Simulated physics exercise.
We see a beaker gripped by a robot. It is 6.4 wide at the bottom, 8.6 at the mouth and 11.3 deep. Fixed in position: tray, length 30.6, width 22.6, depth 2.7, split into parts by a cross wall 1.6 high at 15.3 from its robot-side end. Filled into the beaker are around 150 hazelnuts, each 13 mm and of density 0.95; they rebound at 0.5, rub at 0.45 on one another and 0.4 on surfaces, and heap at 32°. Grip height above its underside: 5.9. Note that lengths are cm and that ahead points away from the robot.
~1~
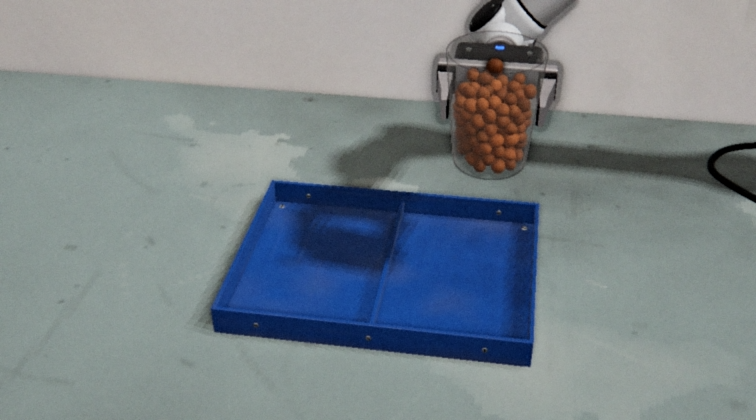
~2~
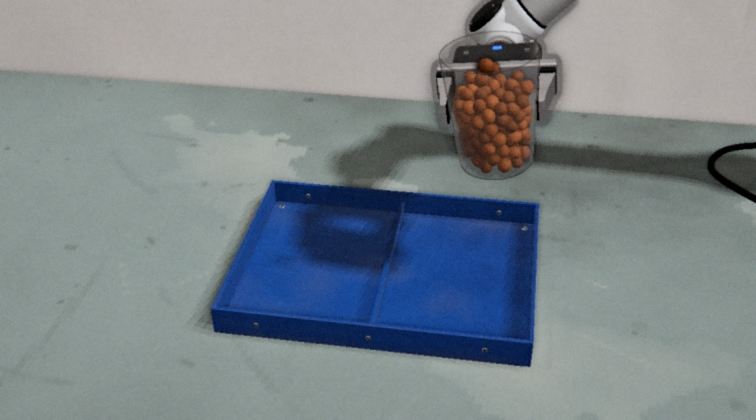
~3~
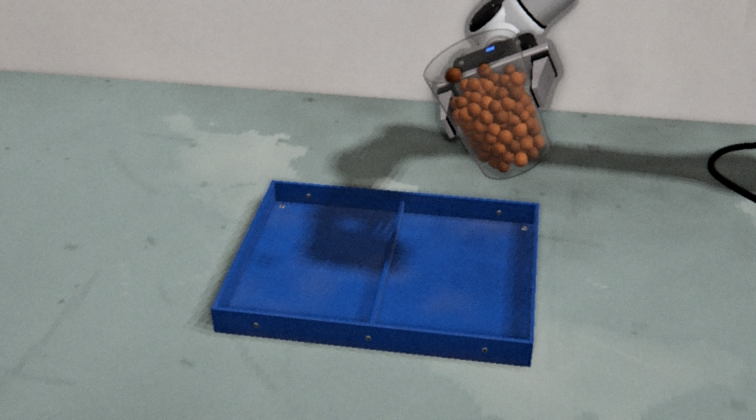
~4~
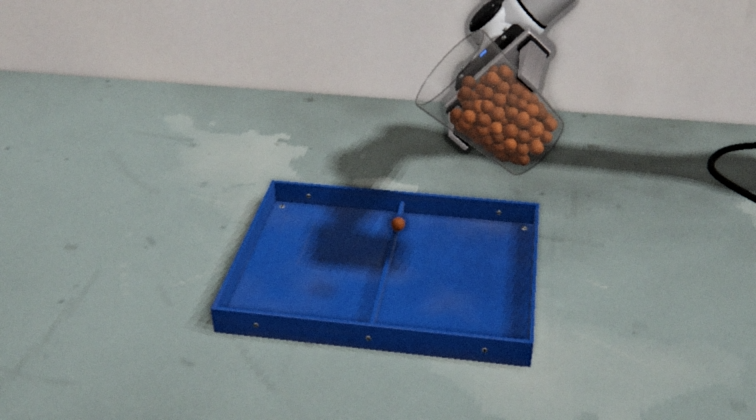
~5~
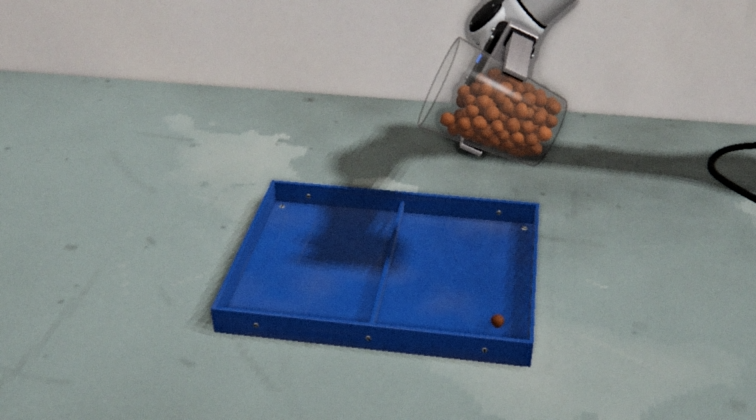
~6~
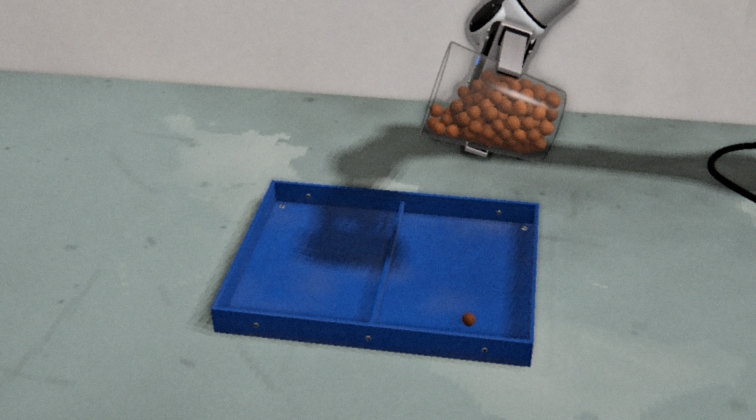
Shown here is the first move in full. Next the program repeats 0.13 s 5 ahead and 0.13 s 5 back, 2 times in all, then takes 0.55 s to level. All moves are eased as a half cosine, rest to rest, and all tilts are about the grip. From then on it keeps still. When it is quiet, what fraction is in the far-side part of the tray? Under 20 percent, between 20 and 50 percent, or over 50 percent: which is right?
The right one is between 20 and 50 percent.
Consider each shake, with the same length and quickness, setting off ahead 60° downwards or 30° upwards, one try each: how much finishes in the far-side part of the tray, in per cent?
It comes to around 5 per cent on the first try and around 55 per cent on the second.
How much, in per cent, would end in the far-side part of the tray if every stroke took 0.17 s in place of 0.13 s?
Estimate: Near 30 per cent.
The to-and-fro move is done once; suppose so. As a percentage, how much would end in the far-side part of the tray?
30 per cent.
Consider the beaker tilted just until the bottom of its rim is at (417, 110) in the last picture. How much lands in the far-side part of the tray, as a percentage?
20 %.
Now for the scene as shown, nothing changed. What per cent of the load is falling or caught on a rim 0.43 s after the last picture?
Estimated fraction: Near 1 %.
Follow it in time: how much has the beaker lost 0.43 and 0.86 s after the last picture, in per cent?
Readings in order: 35, 55.
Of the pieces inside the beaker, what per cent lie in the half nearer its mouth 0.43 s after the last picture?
Roughly 60 per cent.
Then, 0.43 s on, tilted 74° forward, highest piece 22 above the table; 92 in the beaker, 46 in the far-side part, 8 in the robot-side part, 1 in flight or on a rim.
Then, 0.86 s on, tilted 24° forward, highest piece 24 above the table; 65 in the beaker, 62 in the far-side part, 16 in the robot-side part, 4 on the table or floor.
Then, 1.27 s on, level, highest piece 22 above the table; 65 in the beaker, 62 in the far-side part, 16 in the robot-side part, 4 on the table or floor.
Then, 2.32 s on, level, highest piece 22 above the table; 65 in the beaker, 62 in the far-side part, 16 in the robot-side part, 4 on the table or floor.
In the end, 65 in the beaker, 62 in the far-side part, 16 in the robot-side part, 4 on the table or floor. That is 42 % in the far-side part of the tray.
